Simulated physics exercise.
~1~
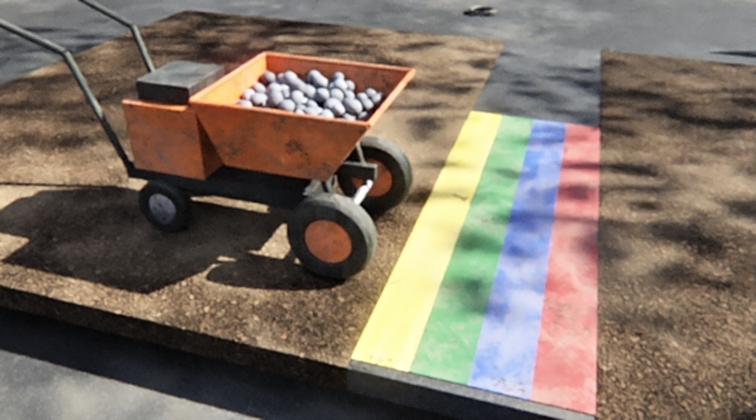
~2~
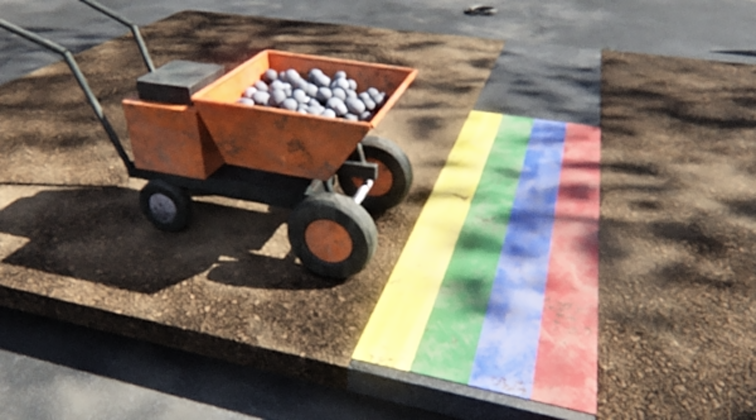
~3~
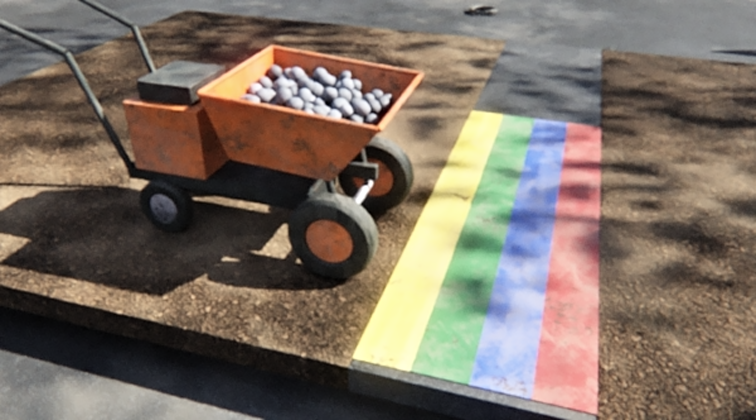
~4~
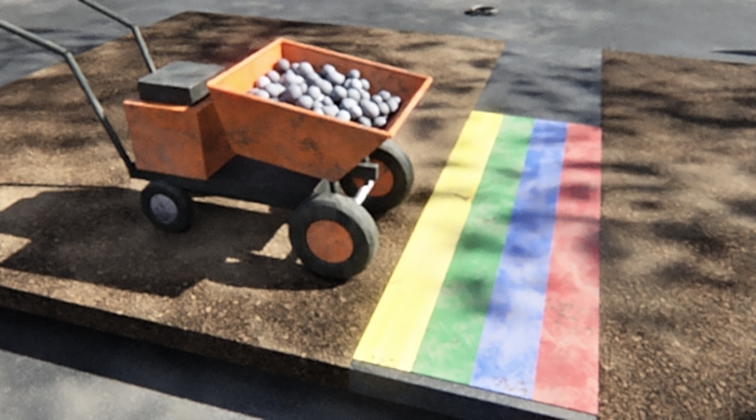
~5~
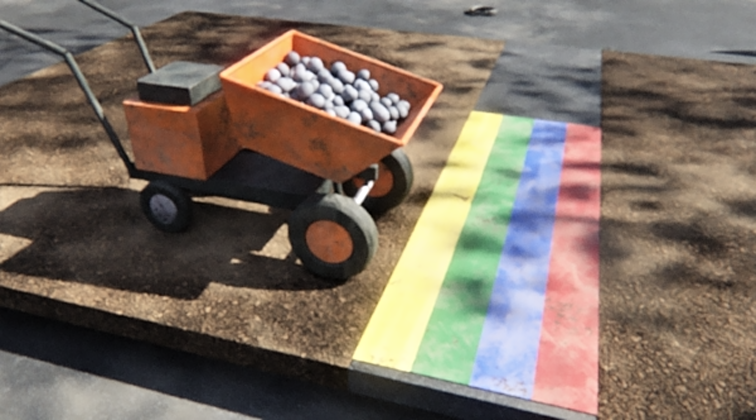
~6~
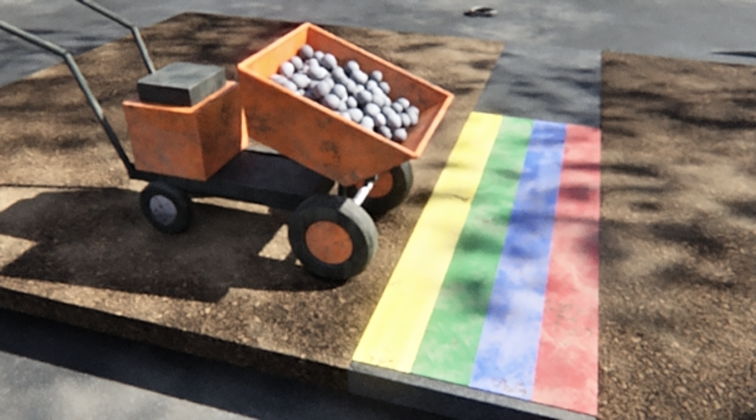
In this clip, an orange motor barrow loaded with round grey cobbles stands on brown ground beside yellow, green, blue and red strips, and its skip, level at first, gradually tilts forward to the right while its wheels stay still.
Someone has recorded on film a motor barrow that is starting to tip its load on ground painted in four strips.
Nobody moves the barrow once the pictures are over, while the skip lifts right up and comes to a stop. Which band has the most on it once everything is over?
Blue.
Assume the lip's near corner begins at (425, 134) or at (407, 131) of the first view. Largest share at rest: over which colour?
That red strip the first time, red the second time.
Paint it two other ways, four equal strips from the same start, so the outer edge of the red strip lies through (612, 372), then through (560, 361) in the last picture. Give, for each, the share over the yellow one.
Roughly 0 per cent first, then 0 per cent.
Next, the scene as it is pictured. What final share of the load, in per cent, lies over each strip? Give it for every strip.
Estimated shares: Yellow strip 0 %, green strip 10 %, blue strip 35 %, red strip 15 %.
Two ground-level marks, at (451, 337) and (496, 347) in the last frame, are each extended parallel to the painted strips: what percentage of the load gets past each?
I reckon some 70 per cent and some 50 per cent.
Soon after the last picture, skip tipped steeply; all in the skip.
A little later, skip tipped right over; most in the skip; a small part over the green strip; about a quarter over the blue strip; a stray few over the red strip.
Later still, skip tipped right over; about a third in the skip; a small part over the green strip; about a third over the blue strip; a small part over the red strip; a small part off the paint.
At rest, skip tipped right over; about a third in the skip; none over the yellow strip; a small part over the green strip; about a third over the blue strip; a small part over the red strip; a small part off the paint.
